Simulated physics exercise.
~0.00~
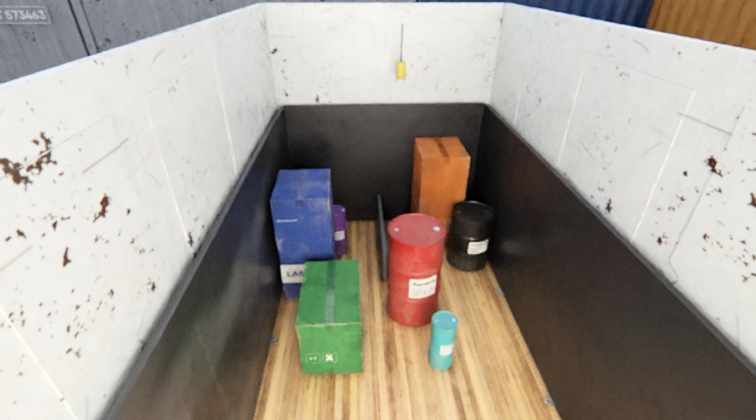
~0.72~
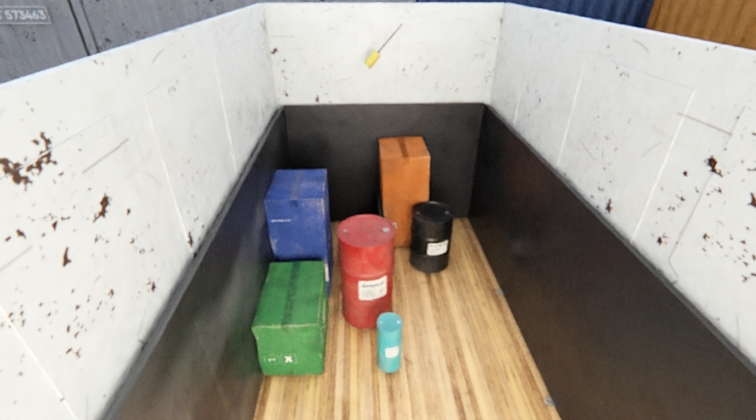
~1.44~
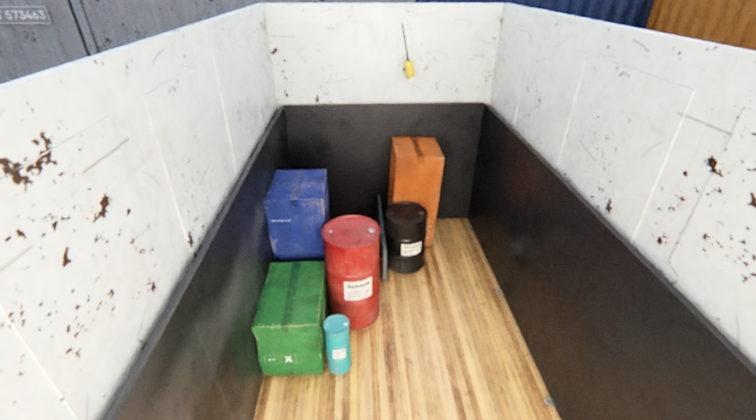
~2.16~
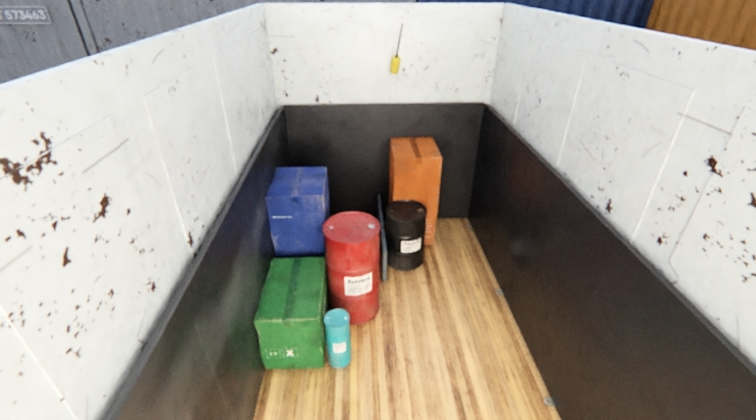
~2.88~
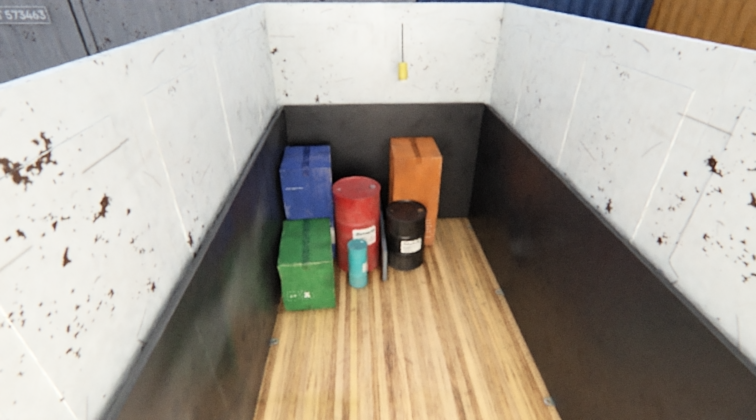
Loose boxes, drums and canisters in a van's load bay slide left across the wooden floor, the turquoise canister stopping beside the green box, then several shift forward towards the front wall, ending clustered at the left and centre with the visible drums and turquoise canister still upright.
